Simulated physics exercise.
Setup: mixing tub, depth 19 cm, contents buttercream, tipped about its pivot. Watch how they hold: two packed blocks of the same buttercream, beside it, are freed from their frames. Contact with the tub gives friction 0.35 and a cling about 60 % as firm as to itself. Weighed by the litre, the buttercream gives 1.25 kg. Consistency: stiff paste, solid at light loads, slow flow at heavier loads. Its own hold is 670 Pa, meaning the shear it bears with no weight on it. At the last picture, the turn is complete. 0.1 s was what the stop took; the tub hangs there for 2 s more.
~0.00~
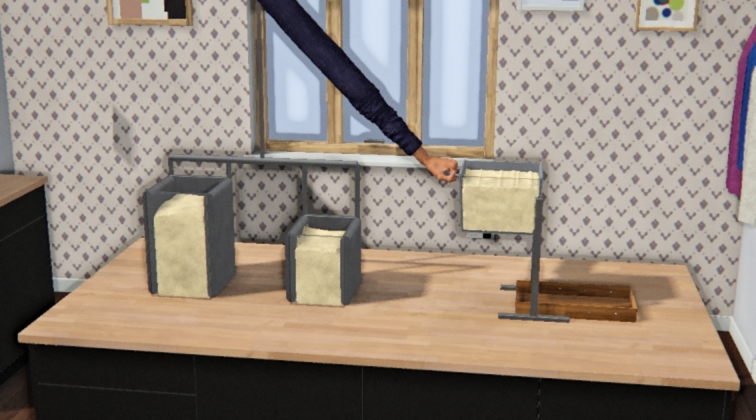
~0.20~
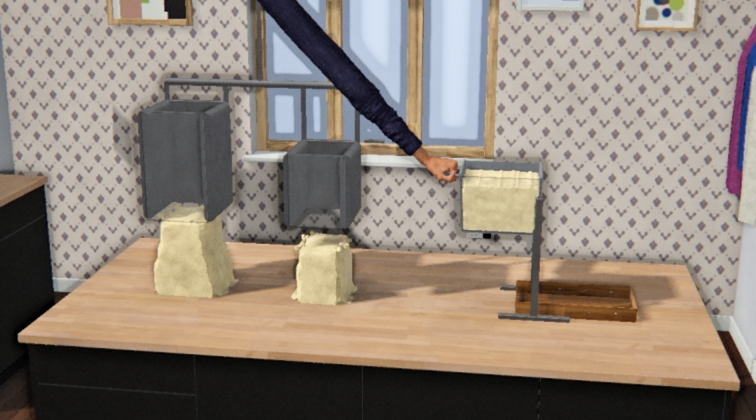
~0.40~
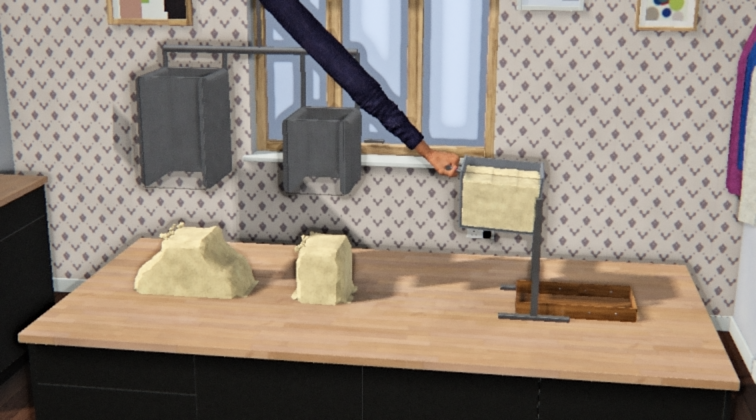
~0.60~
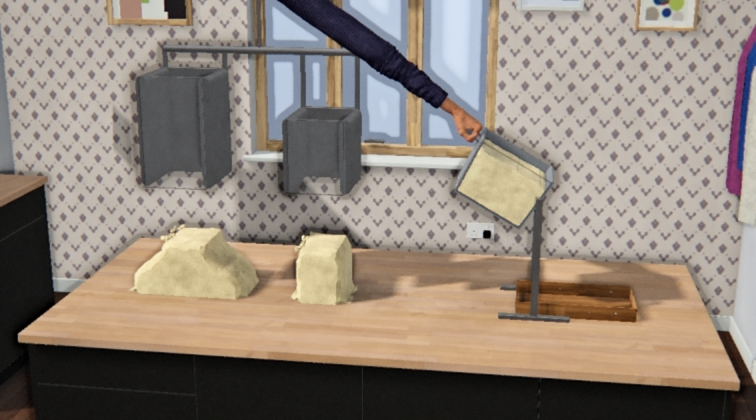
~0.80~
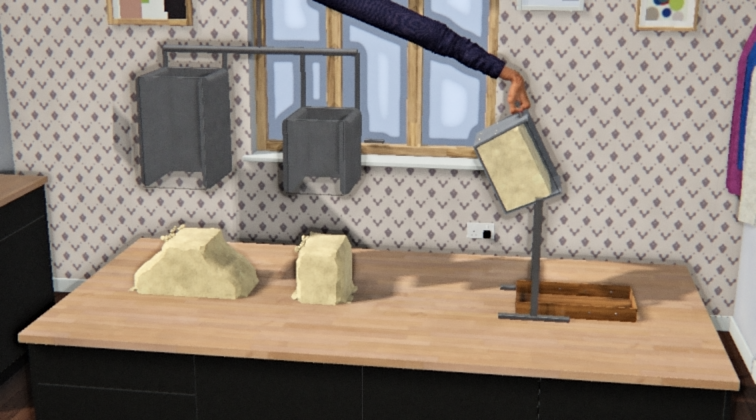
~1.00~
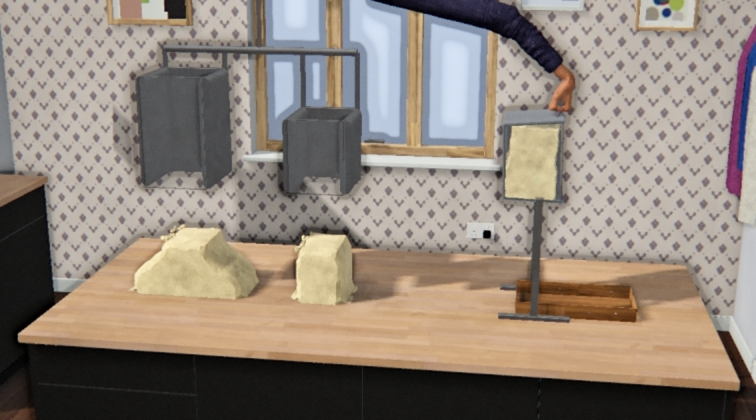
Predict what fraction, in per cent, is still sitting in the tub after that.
Near 45 % is still in the tub.
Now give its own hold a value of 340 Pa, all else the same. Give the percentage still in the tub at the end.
35 %.
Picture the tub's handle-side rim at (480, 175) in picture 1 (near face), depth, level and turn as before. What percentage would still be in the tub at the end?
I'd say around 100 percent would remain in the tub at the end.
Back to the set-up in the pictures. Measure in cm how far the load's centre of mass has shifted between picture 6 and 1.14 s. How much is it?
Something like 4 cm, I'd say.
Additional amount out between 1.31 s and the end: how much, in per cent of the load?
Close to 14 % of the whole load.
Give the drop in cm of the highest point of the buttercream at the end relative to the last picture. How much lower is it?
Roughly 13 cm.
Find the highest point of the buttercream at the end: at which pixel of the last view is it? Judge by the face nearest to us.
Peak location: Approx. (531, 168).
After 1.14 s, the tub is at 88 degrees and holds 91 %.
After 1.31 s, the tub is at 88 degrees and holds 60 %.
After 1.48 s, the tub is at 88 degrees and holds 45 %.
After 1.65 s, the tub is at 88 degrees and holds 45 %.
After 3.00 s, the tub is at 88 degrees and holds 45 %.
